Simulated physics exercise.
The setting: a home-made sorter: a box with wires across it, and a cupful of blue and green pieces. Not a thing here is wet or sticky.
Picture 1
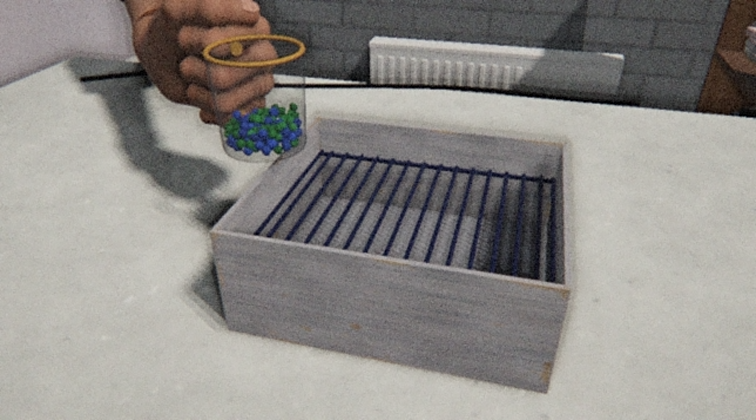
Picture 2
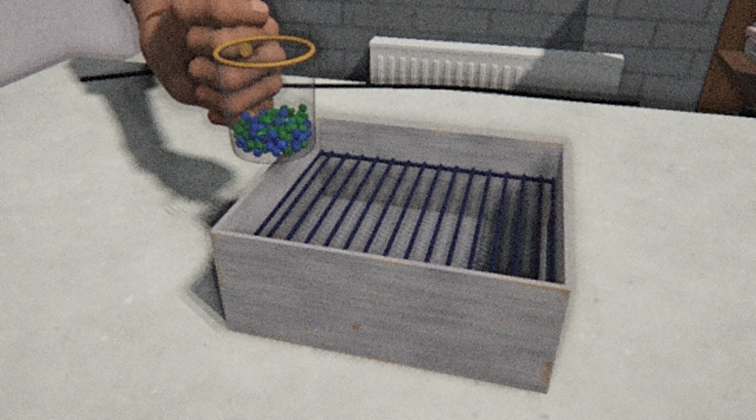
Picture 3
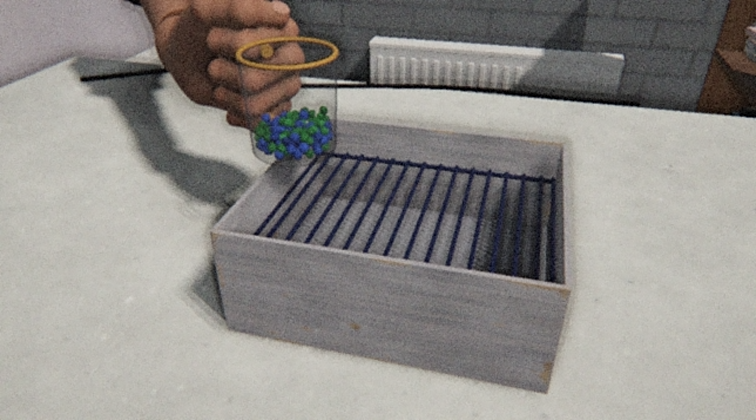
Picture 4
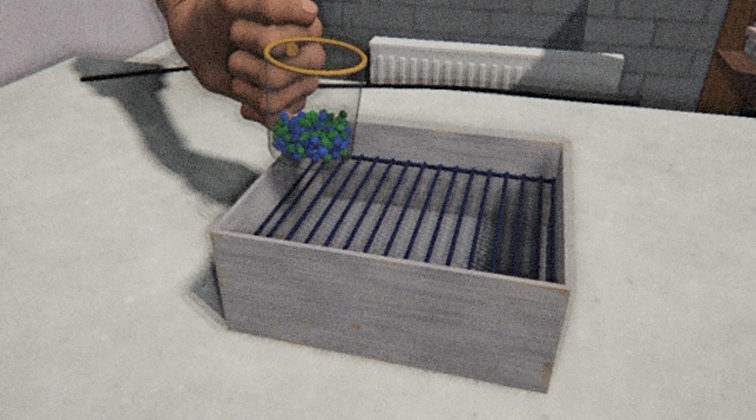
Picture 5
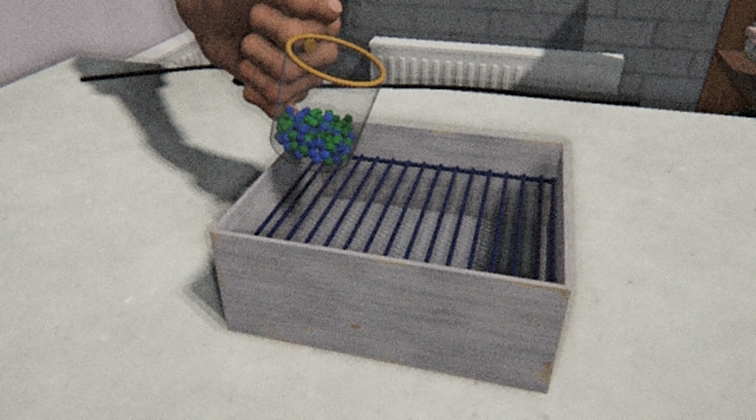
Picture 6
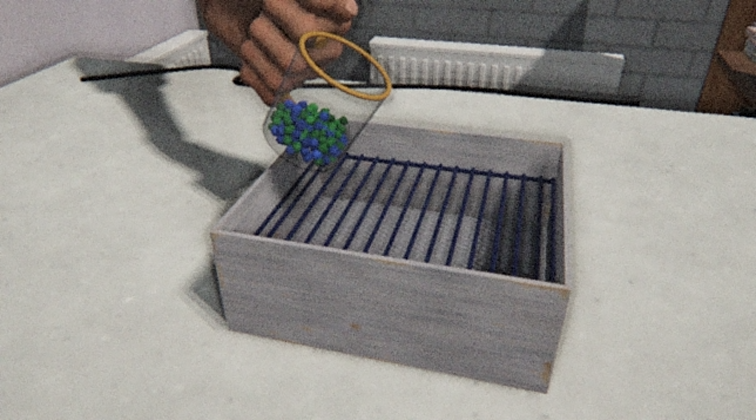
On a pale tabletop, a hand moved a clear cup of small blue and green pieces rightward to above the near-left part of a wire-crossed box, then tilted it to the right.
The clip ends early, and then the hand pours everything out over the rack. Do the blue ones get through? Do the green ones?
As for the blue ones, they slip past the grid, and the green ones slip past the grid.
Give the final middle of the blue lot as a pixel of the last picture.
About (389, 266).
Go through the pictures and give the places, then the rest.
The first frame shows cup (260, 99), upright; rack (518, 235), 16 wires across; blue coated nuts (264, 129), narrower than the gaps; green clay pellets (266, 125), narrower than the gaps.
The second frame shows cup (270, 100), upright; green ones (275, 126).
The third frame shows cup (291, 102), upright; blue ones (295, 132).
The fourth frame shows cup (313, 104), tipped 7°; green ones (314, 130).
The fifth frame shows cup (323, 105), tipped 19°; blue ones (316, 134).
The sixth frame shows cup (323, 105), tipped 31°; rack (518, 235); blue ones (310, 130); green ones (311, 125).
Then, 0.22 s later than the last frame, blue ones, every one in the cup; green ones, every one in the cup.
Then, 0.50 s later than the last frame, blue ones, every one in the cup; green ones, every one in the cup.
Then, 0.81 s later than the last frame, blue ones, almost all in the cup, about a tenth on or over the wires; green ones, almost all in the cup, about a tenth on or over the wires, just a few under the rack.
When it is over, blue ones, just a few on the wires, almost all under the rack; green ones, just a few on the wires, almost all under the rack.
